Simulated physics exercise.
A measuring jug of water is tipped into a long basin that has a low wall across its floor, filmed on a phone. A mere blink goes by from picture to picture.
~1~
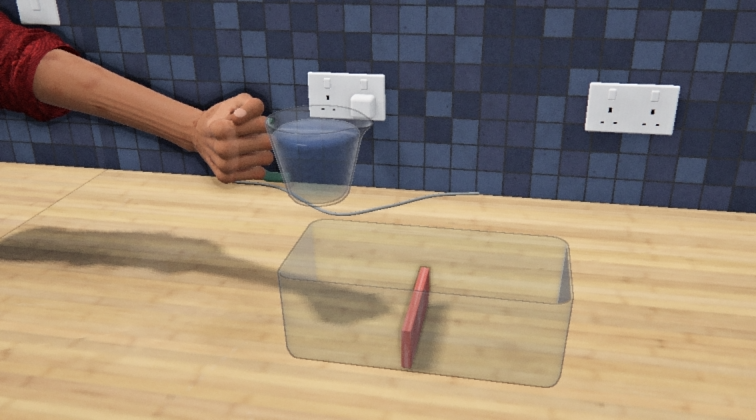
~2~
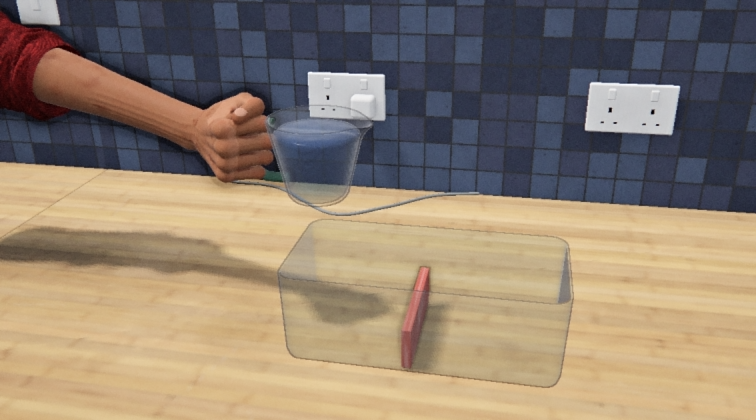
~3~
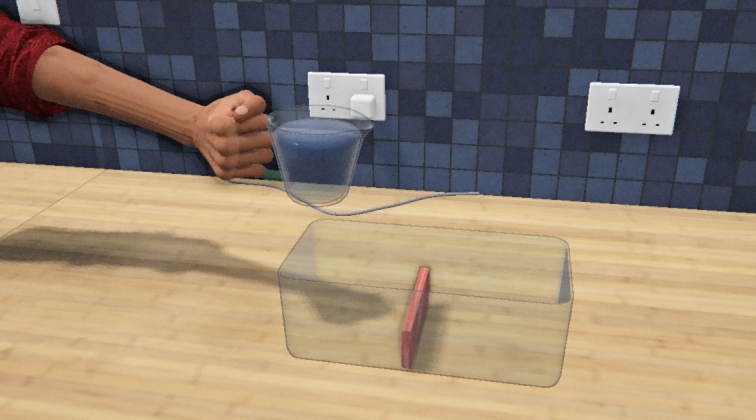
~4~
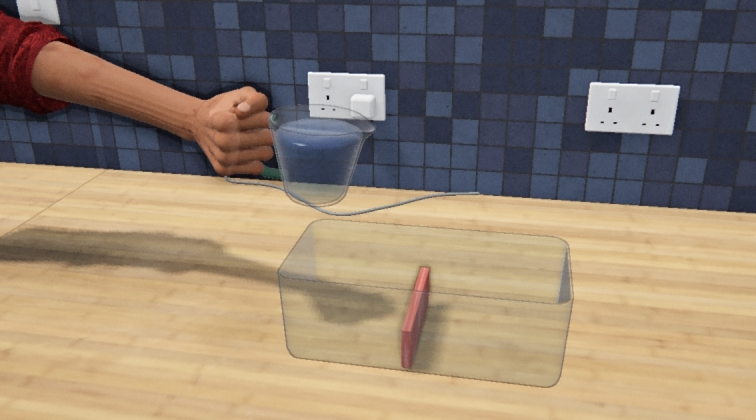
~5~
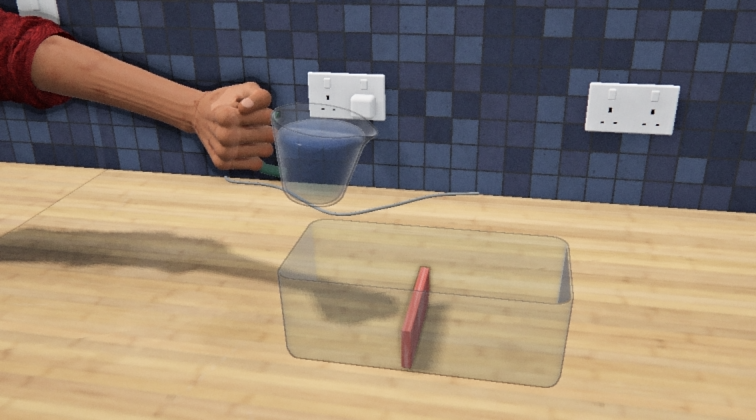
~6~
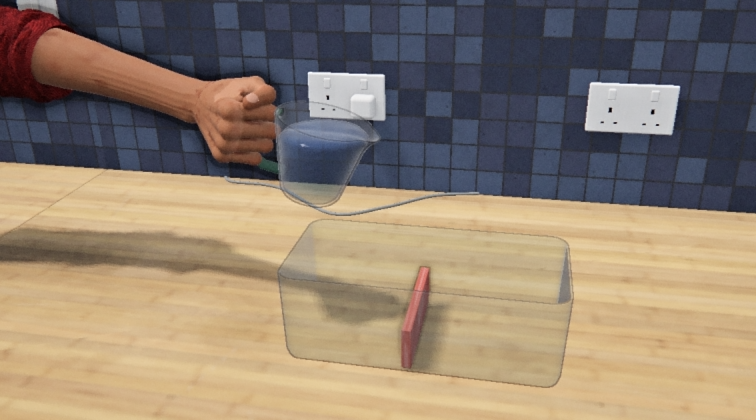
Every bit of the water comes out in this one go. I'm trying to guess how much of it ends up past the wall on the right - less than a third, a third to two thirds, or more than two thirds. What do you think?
After it calms, what's right of the wall is a middling share, one third to two thirds.
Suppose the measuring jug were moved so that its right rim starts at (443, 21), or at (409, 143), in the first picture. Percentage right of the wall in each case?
Roughly 90 percent on the first try and 85 percent on the second.
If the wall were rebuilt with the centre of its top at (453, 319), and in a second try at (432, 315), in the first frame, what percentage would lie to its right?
In turn 10 and 30 in a hundred.
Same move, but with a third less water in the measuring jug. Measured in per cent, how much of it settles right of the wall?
Best guess: Around 15 %.
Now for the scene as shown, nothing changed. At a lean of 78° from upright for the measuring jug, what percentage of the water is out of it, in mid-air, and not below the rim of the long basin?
25 %.
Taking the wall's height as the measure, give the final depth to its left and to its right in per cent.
Near 20 in a hundred to the left, 10 to the right.
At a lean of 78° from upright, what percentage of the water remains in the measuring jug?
Around 55 in a hundred has not poured out yet.
A moment on, the measuring jug is tipped on its side and 55 per cent is still to pour, 2 is left of the wall and 16 right of it.
Next, the measuring jug is tipped right over and 3 per cent is still to pour, 48 is left of the wall and 44 right of it.
Then the measuring jug is tipped right over and 0 per cent is still to pour, 54 is left of the wall and 45 right of it.
Later the measuring jug is tipped right over and 0 per cent is still to pour, 55 is left of the wall and 45 right of it.
In the end 55 per cent lies left of the wall, 45 right of it and 1 outside.
